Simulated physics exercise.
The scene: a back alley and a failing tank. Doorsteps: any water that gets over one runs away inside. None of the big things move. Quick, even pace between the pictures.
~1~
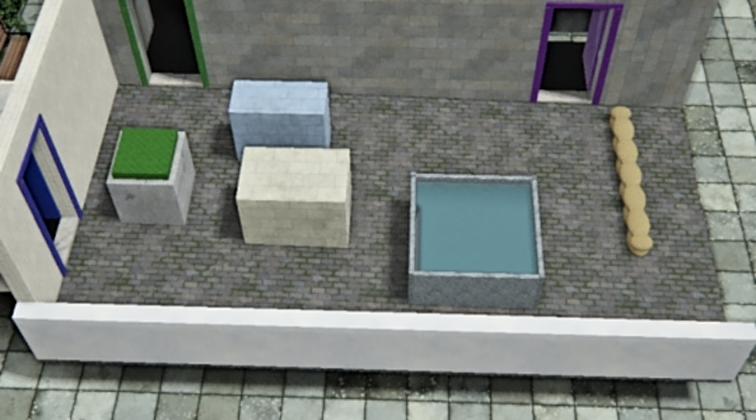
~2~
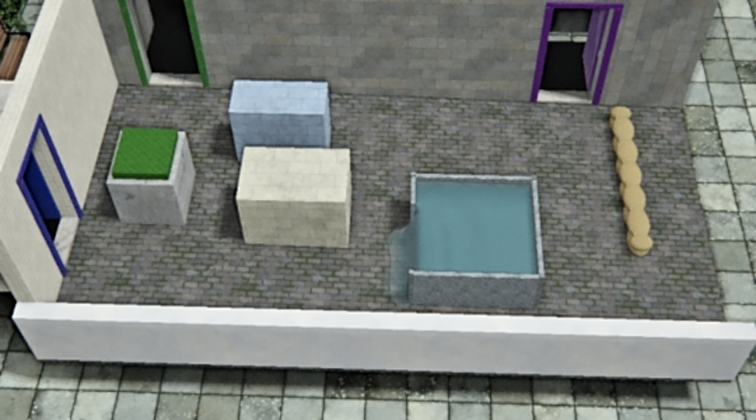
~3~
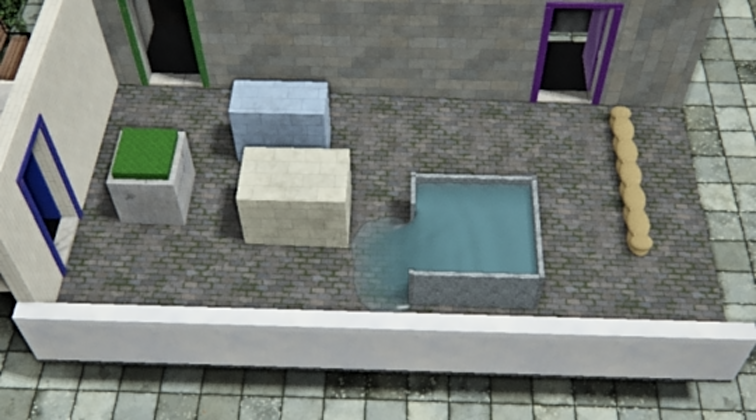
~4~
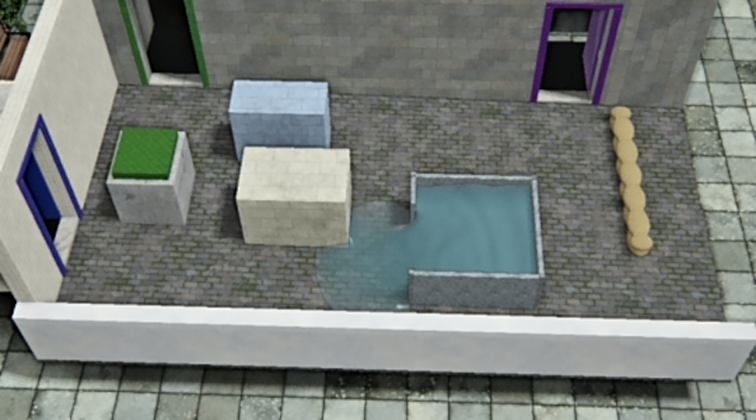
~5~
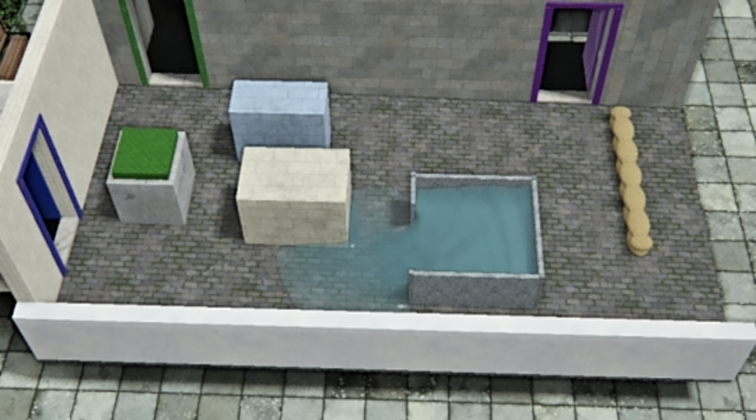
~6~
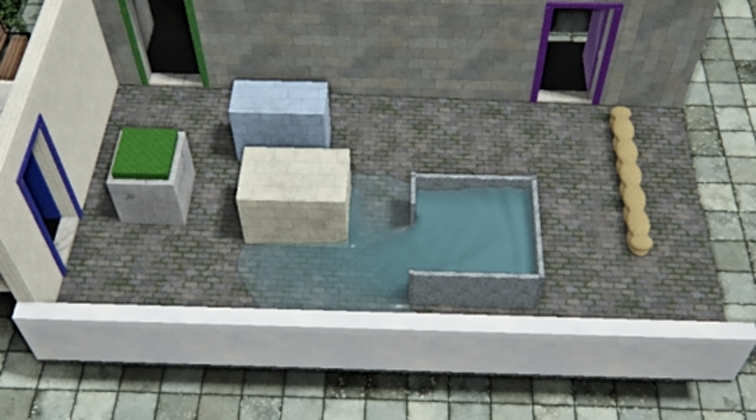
In a back alley, water pours from an open tank's left side and spreads leftward.
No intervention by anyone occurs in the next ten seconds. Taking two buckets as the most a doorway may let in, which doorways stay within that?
At the end, blue door: Over two buckets; purple door: Two buckets at most; green door: Over two buckets.
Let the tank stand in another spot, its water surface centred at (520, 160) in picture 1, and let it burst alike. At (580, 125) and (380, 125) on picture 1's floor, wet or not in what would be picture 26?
I'd say spared for the first and watered for the second.
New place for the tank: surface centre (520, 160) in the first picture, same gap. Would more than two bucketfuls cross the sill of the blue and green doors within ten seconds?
As it turns out, the blue door ends up short of the line and the green door ends up short of the line.
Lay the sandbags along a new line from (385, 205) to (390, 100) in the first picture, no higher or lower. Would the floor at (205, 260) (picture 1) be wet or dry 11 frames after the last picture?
Submerged.
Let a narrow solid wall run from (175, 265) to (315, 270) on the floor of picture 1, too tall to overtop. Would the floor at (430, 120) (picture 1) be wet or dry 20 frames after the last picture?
There: Awash.
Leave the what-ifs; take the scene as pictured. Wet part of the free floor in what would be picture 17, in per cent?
About 40 percent.
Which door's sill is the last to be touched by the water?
It would be the door marked green.
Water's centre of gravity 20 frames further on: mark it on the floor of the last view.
The water centres close to (309, 252).
A moment on, water covers 25 % of the floor; the blue door not reached, the purple door not reached, the green door not reached.
Next, water covers 40 % of the floor; the blue door under two buckets in, the purple door not reached, the green door not reached.
Then, water covers 45 % of the floor; the blue door over two buckets in, the purple door wet at the sill, nothing in, the green door not reached.
Later, water covers 65 % of the floor; the blue door far over two buckets in, the purple door wet at the sill, nothing in, the green door over two buckets in.
In the end, water covers 80 % of the floor; the blue door far over two buckets in, the purple door under two buckets in, the green door over two buckets in.
